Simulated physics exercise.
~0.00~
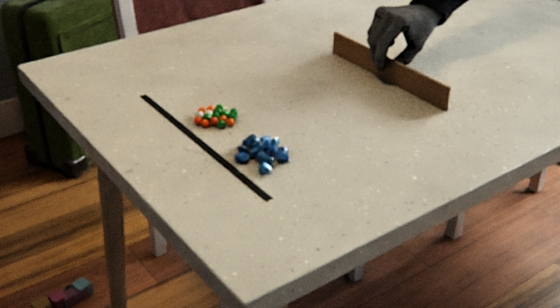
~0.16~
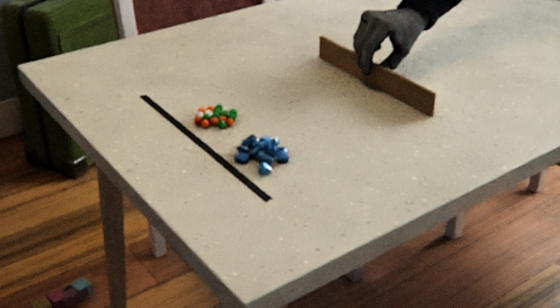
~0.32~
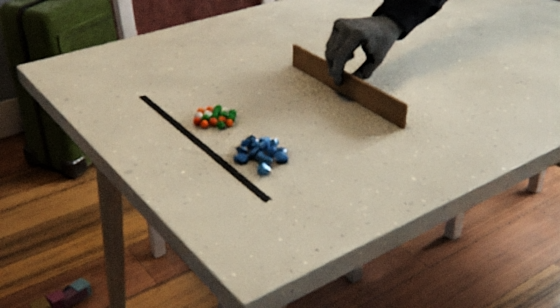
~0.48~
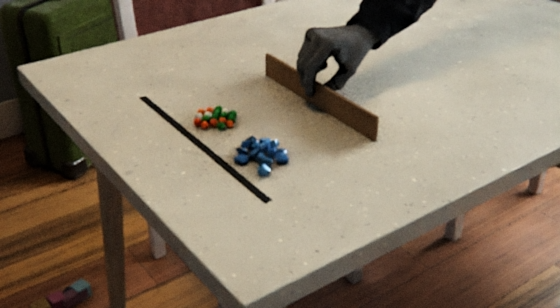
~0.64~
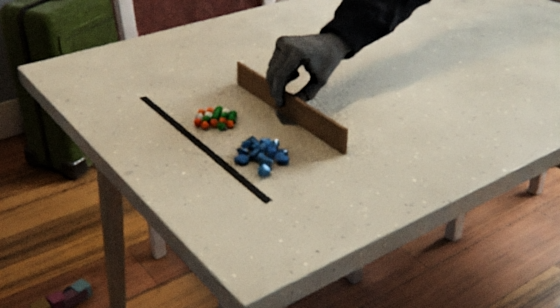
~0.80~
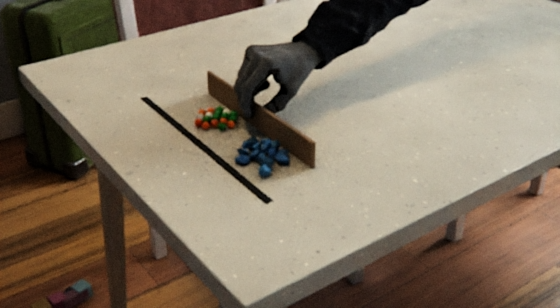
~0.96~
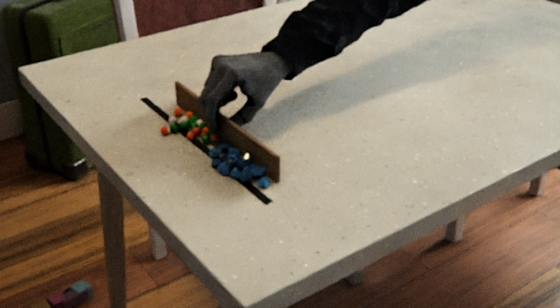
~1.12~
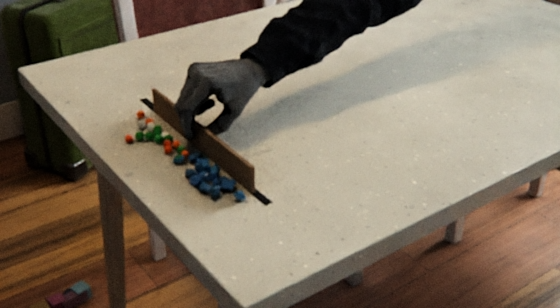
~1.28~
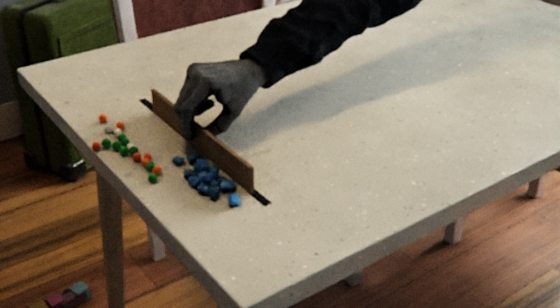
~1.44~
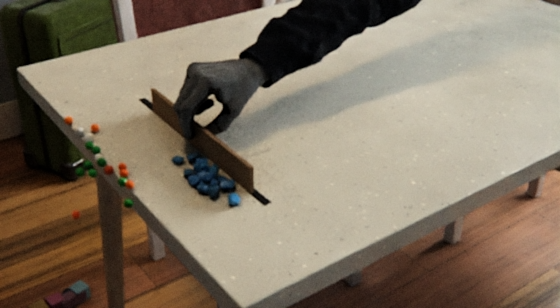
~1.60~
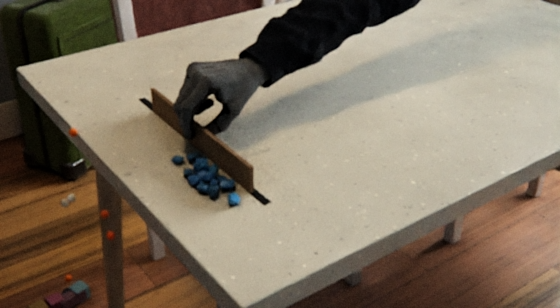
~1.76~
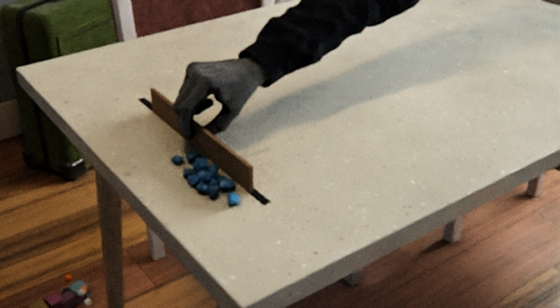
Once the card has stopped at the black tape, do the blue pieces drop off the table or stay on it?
The blue pieces stay on the table, resting just in front of the stopped card.
